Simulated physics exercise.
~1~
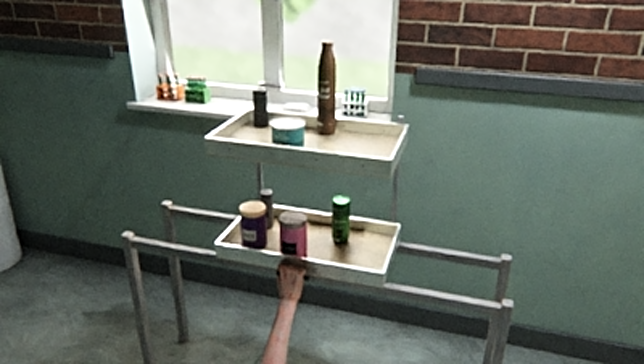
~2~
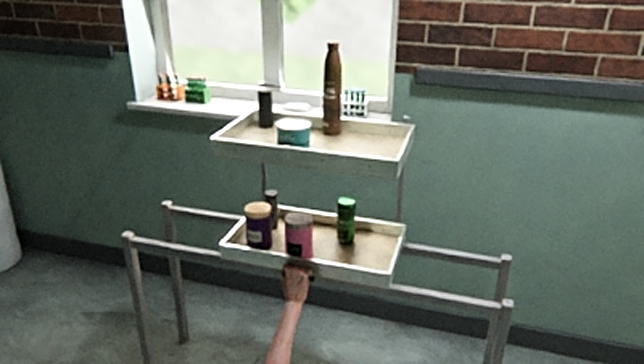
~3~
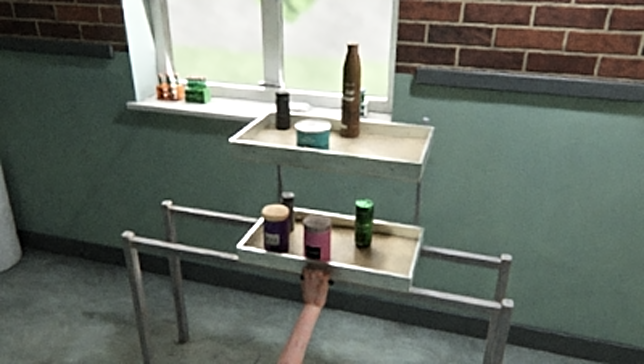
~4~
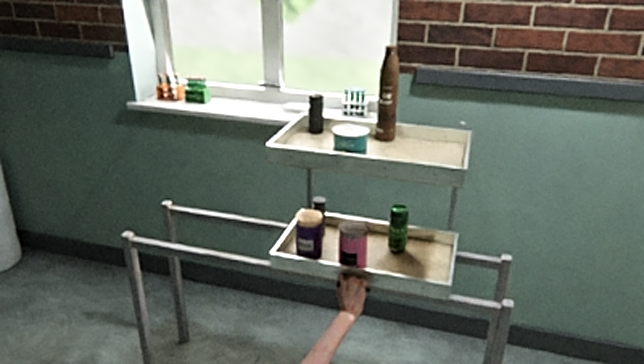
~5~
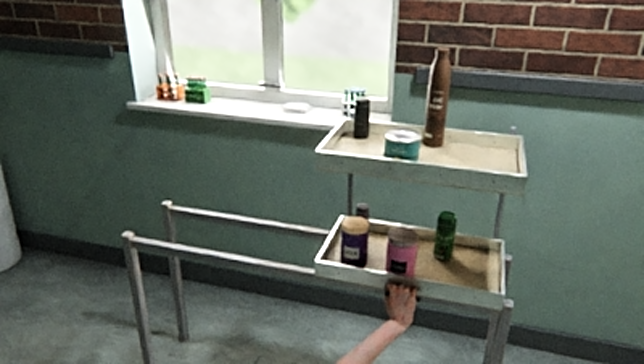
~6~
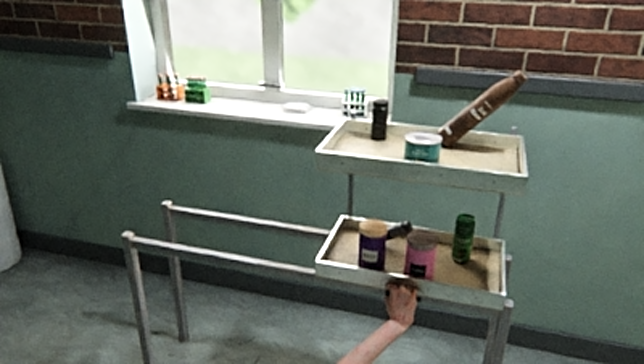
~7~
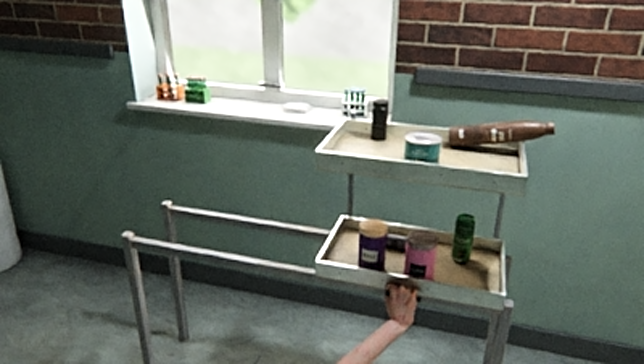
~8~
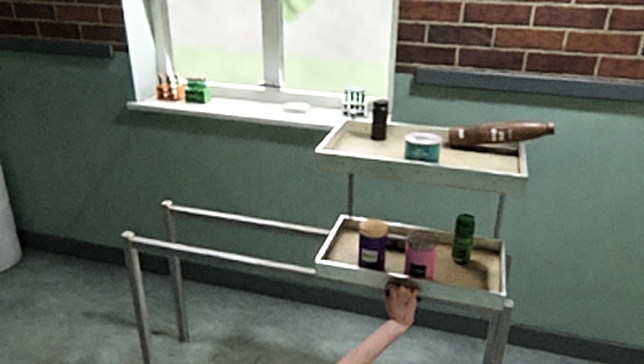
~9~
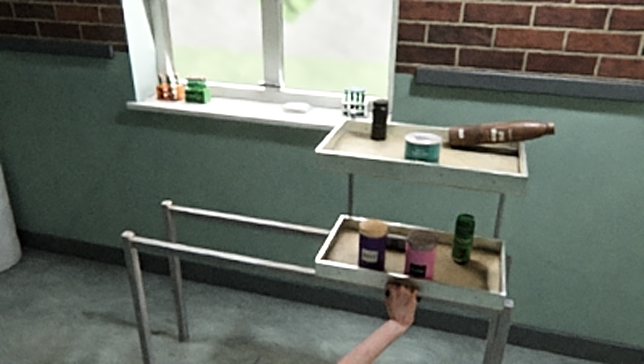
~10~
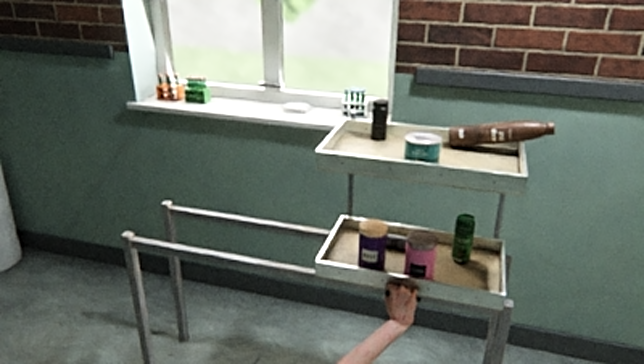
At first, a hand grips the lower of two joined white trays below a window, with jars and cans on the lower level and a tall brown bottle, a turquoise tub and a black shaker above. The hand slides the unit right, slowly and then faster, with everything still upright. The trays stop at the right end of the rails, and the contents shift further right. The brown bottle tips over to the right, and the small grey shaker topples behind the jars. Finally, both lie on their sides while the black shaker and the others stay standing.
